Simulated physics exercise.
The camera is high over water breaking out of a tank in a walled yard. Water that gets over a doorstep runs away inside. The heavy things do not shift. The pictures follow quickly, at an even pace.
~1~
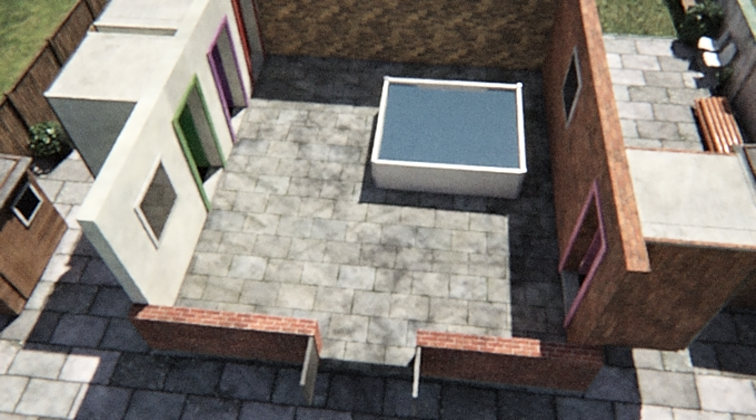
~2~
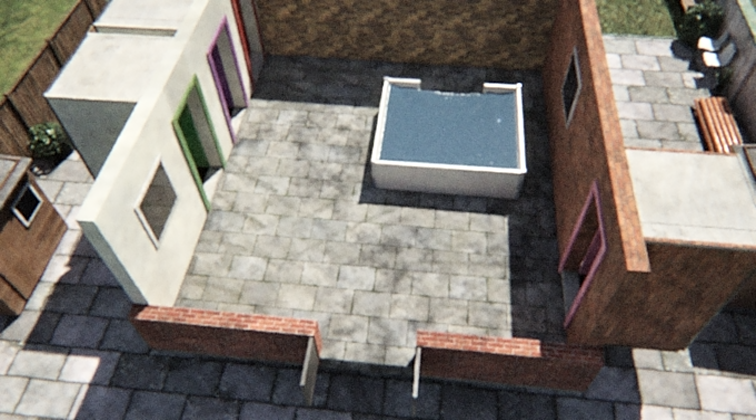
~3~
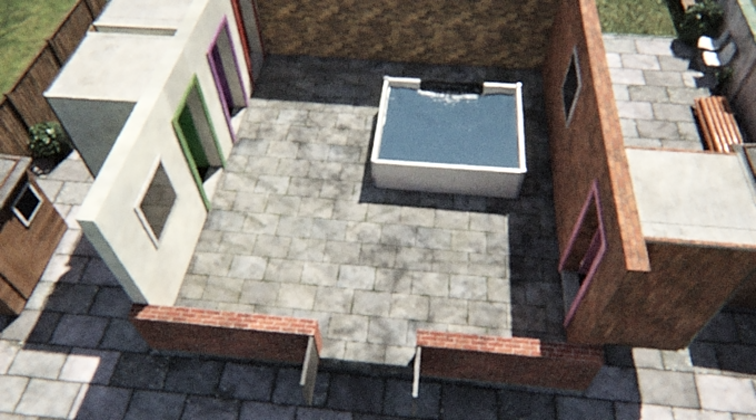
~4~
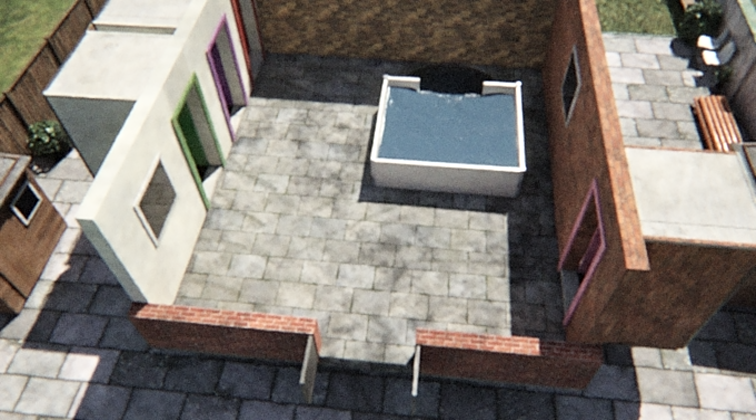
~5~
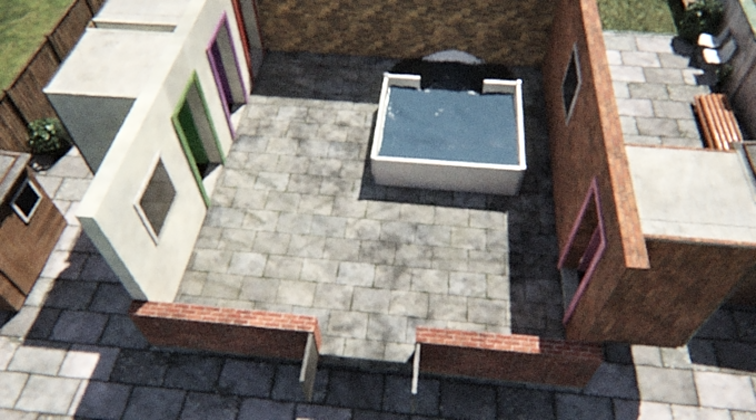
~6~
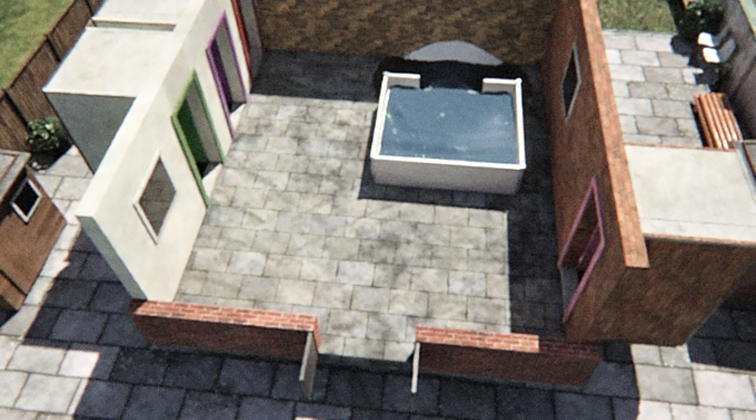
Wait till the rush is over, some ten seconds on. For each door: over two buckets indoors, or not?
The pink door stays under that; the red door stays under that; the purple door takes more than that; the green door stays under that.
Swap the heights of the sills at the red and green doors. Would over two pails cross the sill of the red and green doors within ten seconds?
In short: Red door takes more; green door holds.
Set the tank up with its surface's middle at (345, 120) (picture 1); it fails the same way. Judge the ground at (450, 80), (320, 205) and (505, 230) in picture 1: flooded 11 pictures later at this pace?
One after the other: Wet, no water, not flooded.
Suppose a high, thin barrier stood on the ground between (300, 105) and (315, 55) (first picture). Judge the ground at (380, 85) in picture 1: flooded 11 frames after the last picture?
There: Covered.
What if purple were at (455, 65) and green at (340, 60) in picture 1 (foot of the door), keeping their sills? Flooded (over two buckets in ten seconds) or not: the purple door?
Then: The purple one takes more.
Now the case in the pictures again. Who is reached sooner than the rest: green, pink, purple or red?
That is the red door.
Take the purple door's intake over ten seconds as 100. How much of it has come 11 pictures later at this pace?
Near 0 in a hundred.
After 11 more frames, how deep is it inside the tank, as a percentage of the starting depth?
About 60 per cent.
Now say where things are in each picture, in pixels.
The first picture shows the tank at (450, 125) is whole and still.
In the second picture, the front is at a hidden place, out from the gap on the tank's far side.
In the third picture, water pours out on the tank's far side and has run to a hidden place.
In the fourth picture, the front is at (465, 70), out from the gap on the tank's far side.
In the fifth picture, the front is at (493, 64), out from the gap on the tank's far side.
In the sixth picture, water pours out on the tank's far side and has run to (515, 65).
A moment on, water covers 10 % of the floor; the pink door not reached, the red door not reached, the purple door not reached, the green door not reached.
Next, water covers 25 % of the floor; the pink door not reached, the red door wet at the sill, nothing in, the purple door not reached, the green door not reached.
Then, water covers 45 % of the floor; the pink door wet at the sill, nothing in, the red door wet at the sill, nothing in, the purple door under two buckets in, the green door wet at the sill, nothing in.
Later, water covers 85 % of the floor; the pink door wet at the sill, nothing in, the red door wet at the sill, nothing in, the purple door over two buckets in, the green door wet at the sill, nothing in.
In the end, water covers 100 % of the floor; the pink door under two buckets in, the red door wet at the sill, nothing in, the purple door over two buckets in, the green door wet at the sill, nothing in.
